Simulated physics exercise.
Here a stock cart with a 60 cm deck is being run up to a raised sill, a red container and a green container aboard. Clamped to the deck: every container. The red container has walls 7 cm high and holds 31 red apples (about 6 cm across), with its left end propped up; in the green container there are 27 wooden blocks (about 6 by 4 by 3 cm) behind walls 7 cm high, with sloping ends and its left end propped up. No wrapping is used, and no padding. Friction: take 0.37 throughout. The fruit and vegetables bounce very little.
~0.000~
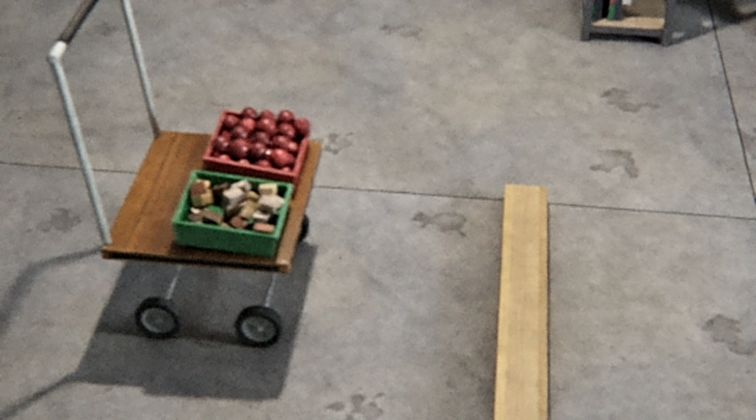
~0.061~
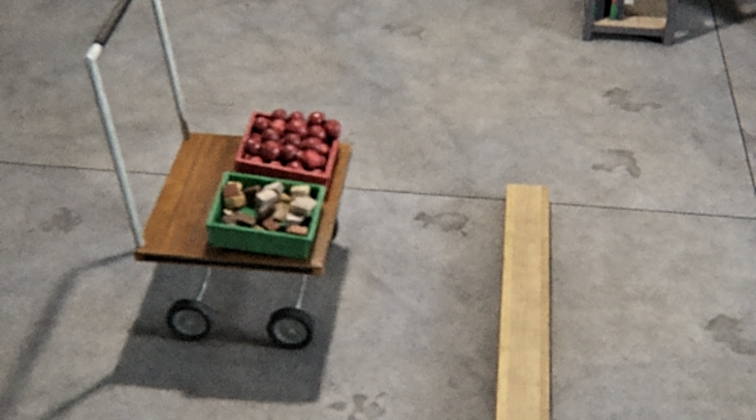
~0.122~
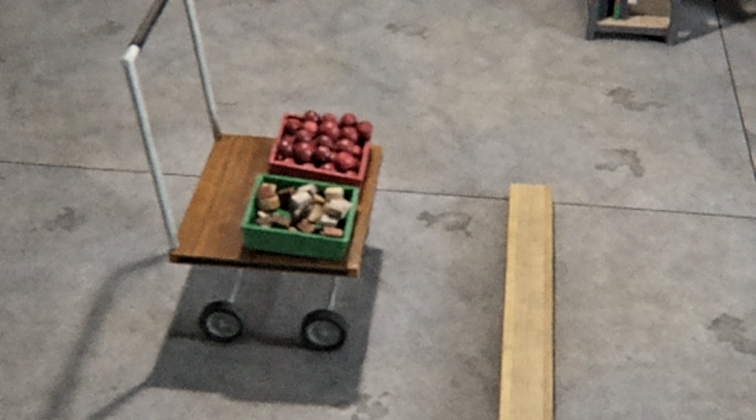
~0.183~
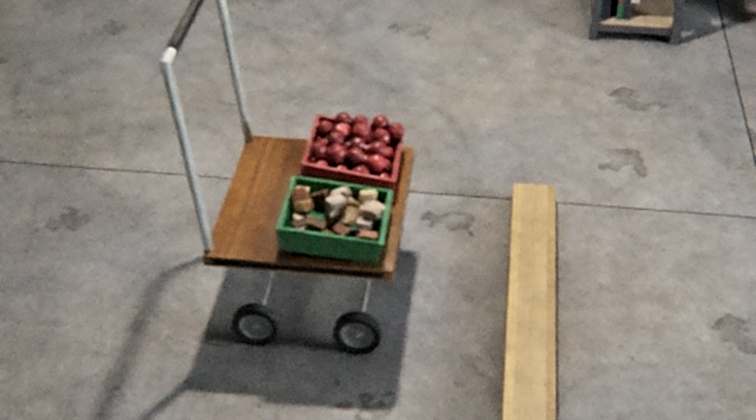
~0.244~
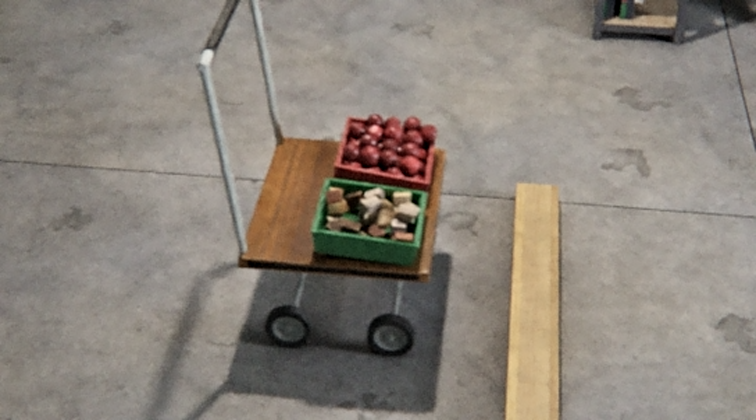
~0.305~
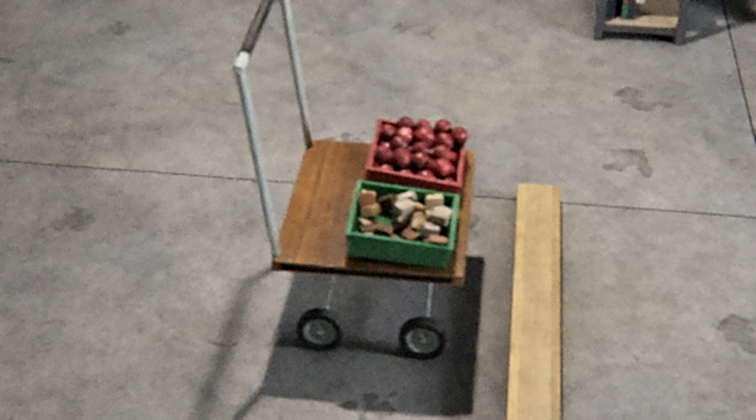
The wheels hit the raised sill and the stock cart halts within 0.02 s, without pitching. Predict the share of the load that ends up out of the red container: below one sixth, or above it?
Above one sixth.
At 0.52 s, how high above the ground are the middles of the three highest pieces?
I'd put it close to 56 cm.
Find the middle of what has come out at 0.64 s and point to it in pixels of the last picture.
The centre lands near pixel (561, 161).
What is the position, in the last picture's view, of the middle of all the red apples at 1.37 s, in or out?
(510, 164).
After 0.42 s, the wheels strike.
After 0.52 s, the red container is down by 5 of 31 and the green container is down by 1 of 27.
After 0.64 s, the red container is down by 9 of 31 and the green container is down by 1 of 27.
After 0.87 s, the red container is down by 12 of 31 and the green container is down by 1 of 27.
Final count (at 1.37 s), the red container is down by 12 of 31 and the green container is down by 1 of 27. Asked share, 12 of 31, 39 per cent.
